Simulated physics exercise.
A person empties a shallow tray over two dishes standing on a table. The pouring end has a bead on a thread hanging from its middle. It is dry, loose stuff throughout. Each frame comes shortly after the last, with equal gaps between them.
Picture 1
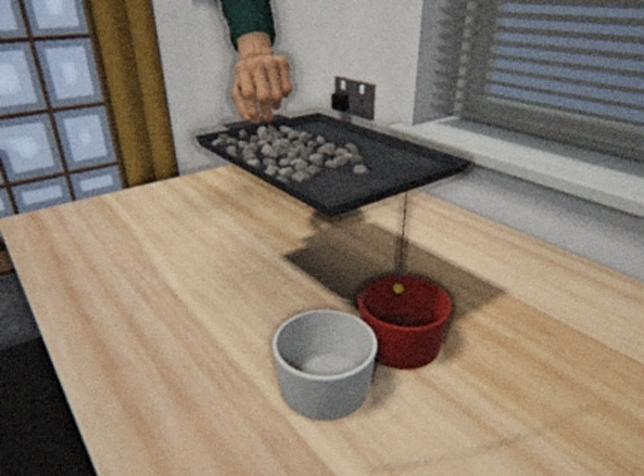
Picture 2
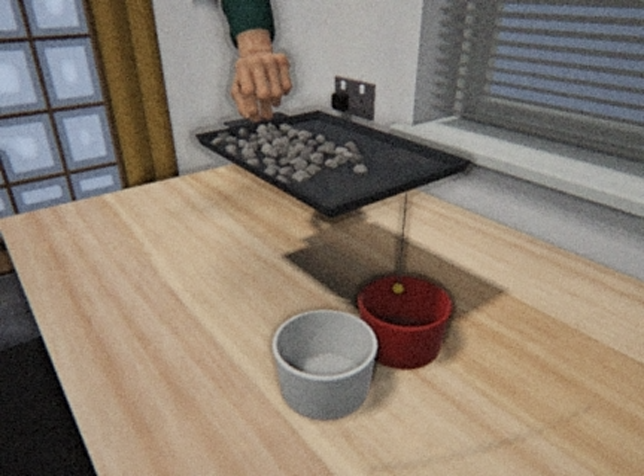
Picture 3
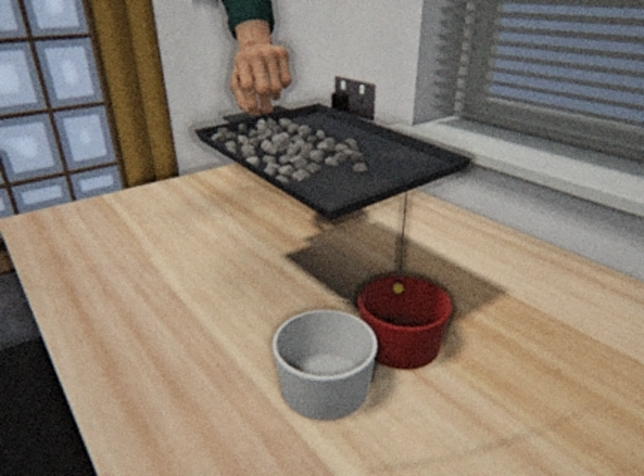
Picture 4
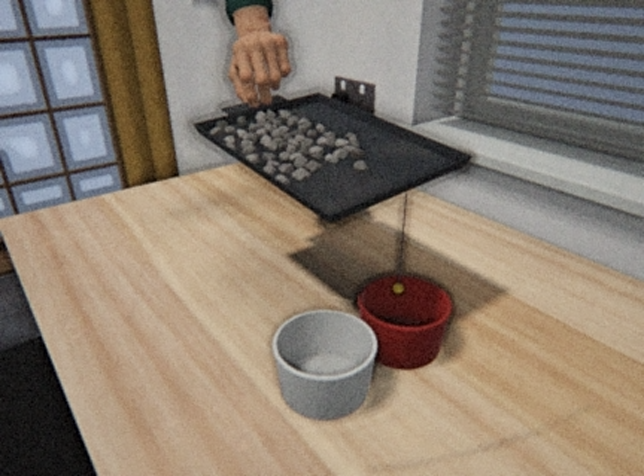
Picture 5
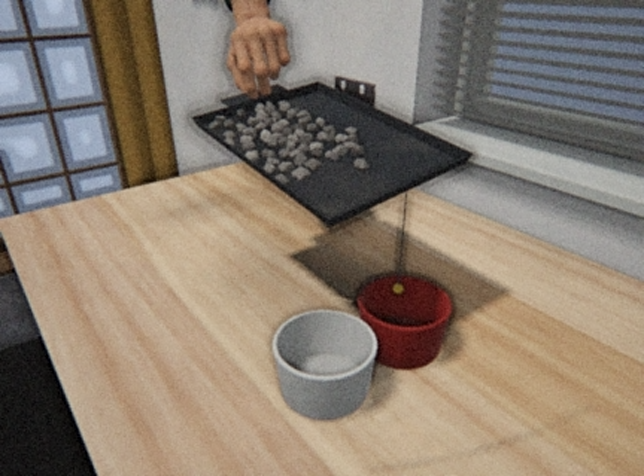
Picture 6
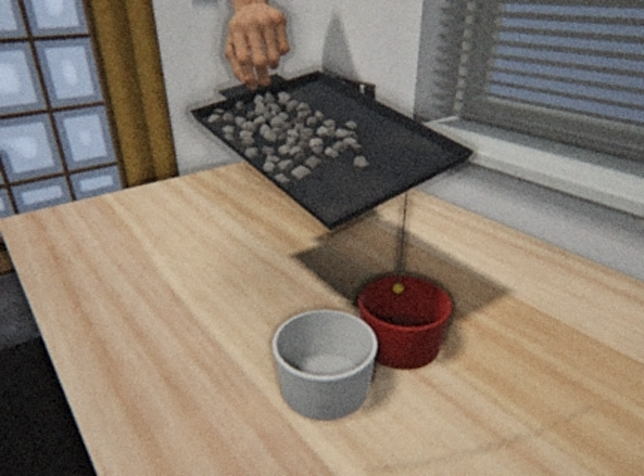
A hand raising the far end of a dark tray of grey gravel above a white dish and a red dish.
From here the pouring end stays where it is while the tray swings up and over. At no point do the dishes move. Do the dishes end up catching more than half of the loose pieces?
Catch: Above fifty percent.
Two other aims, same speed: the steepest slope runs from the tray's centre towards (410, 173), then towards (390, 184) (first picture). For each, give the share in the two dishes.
The first try would leave around 20 per cent there, the second around 30 per cent.
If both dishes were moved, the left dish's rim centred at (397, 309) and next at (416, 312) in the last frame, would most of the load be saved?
In order, they'd catch a minor share, and next a minor share.
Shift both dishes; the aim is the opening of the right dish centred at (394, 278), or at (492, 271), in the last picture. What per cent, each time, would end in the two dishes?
It works out to 70 percent and then 0 percent.
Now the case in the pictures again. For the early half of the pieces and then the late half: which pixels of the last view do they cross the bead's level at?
About (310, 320), and after that about (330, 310).
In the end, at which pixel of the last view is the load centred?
Close to (324, 372) in the last picture.
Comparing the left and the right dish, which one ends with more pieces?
That would be the leftward one.
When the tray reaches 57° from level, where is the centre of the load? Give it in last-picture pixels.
Centre estimate: (317, 202).
Soon after the last picture, tray tipped steeply; nearly all on the tray; a stray few in the left dish; a small part in the air.
A little later, tray tipped right over; a small part on the tray; most in the left dish; a small part outside both; a stray few in the air.
Later still, tray tipped past a quarter turn; most in the left dish; a small part outside both.
At rest, tray tipped past a quarter turn; most in the left dish; none in the right dish; a small part outside both.
